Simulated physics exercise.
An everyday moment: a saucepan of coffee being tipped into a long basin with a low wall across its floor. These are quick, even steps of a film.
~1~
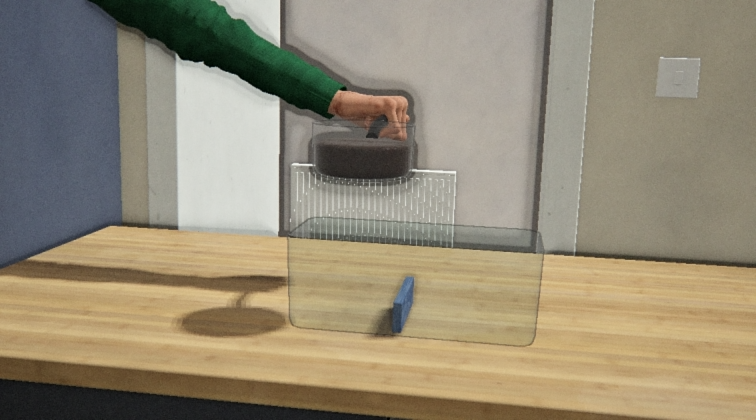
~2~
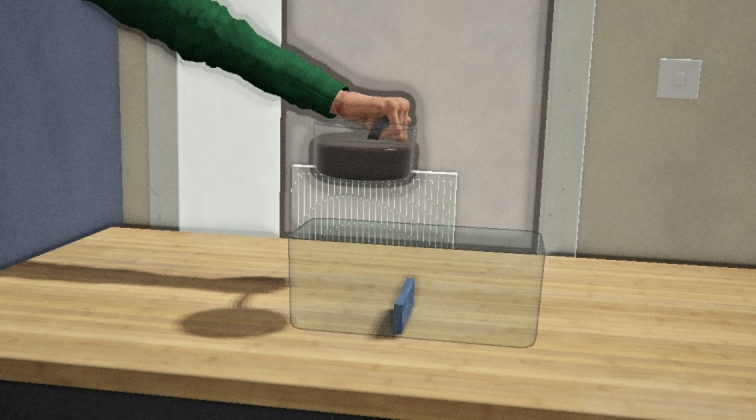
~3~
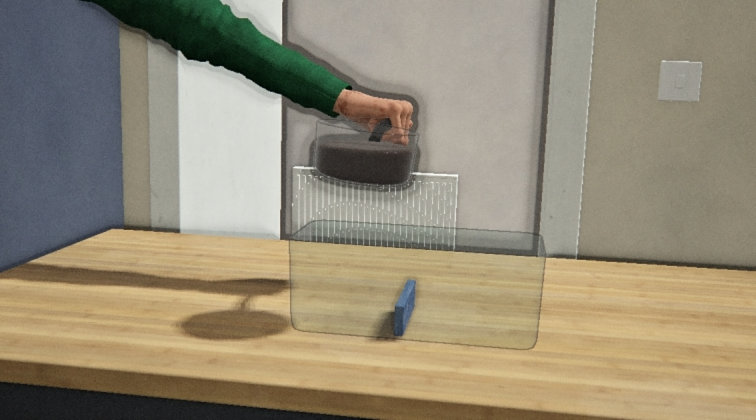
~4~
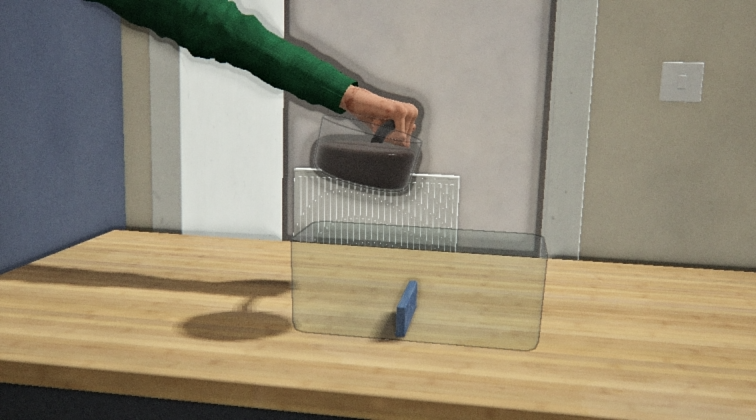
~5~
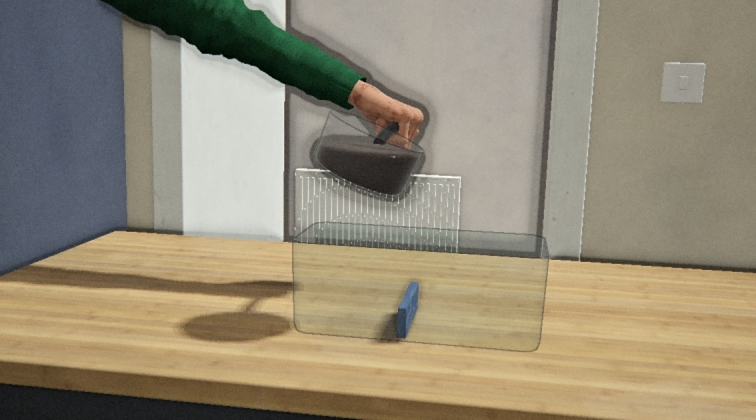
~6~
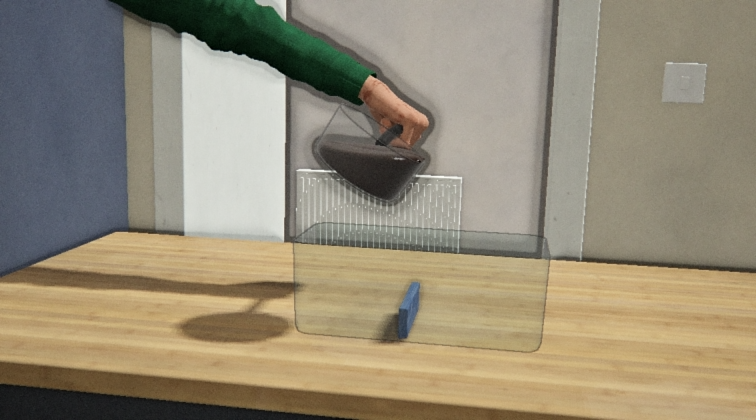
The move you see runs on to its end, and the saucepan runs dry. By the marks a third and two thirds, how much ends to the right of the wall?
It comes to over two thirds.
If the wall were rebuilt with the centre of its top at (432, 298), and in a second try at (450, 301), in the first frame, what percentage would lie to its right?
Roughly 55 per cent, and 25 per cent.
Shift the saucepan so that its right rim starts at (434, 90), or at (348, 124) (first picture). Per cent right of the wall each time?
In turn 90 and 5 in a hundred.
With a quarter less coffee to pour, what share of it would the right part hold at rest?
Roughly 90 in a hundred.
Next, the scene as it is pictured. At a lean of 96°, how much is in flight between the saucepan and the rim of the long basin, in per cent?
Some 35 per cent.
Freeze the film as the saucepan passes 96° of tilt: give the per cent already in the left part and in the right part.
Left about 0, right about 40.
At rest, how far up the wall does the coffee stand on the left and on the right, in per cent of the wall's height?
The left part 10 per cent, the right part 50.
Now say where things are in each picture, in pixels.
In the first frame, it leans 0°; its right rim is at (414, 127); the coffee meets the walls at (317, 141) and (412, 145); the long basin's rim runs from (299, 227) to (541, 243); the wall's top is at (404, 290).
In the second frame, it leans 1°; its right rim is at (416, 130); the coffee meets the walls at (319, 142) and (412, 147).
In the third frame, it leans 6°; its right rim is at (418, 136); the coffee meets the walls at (319, 143) and (414, 150).
In the fourth frame, it leans 13°; its right rim is at (421, 144); the coffee meets the walls at (321, 144) and (417, 152).
In the fifth frame, it leans 22°; its right rim is at (423, 153); the coffee meets the walls at (322, 144) and (420, 155).
In the sixth frame, it leans 33°; its right rim is at (423, 165); the coffee meets the walls at (321, 142) and (424, 157); 1 per cent is over the edge.
A moment on, the saucepan is tipped on its side and 27 per cent is still to pour, 0 is left of the wall and 39 right of it.
Next, the saucepan is tipped right over and 5 per cent is still to pour, 12 is left of the wall and 79 right of it.
Then the saucepan is tipped right over and 0 per cent is still to pour, 11 is left of the wall and 88 right of it.
Later the saucepan is tipped right over and 0 per cent is still to pour, 11 is left of the wall and 89 right of it.
At rest 11 per cent lies left of the wall, 89 right of it and 0 outside.
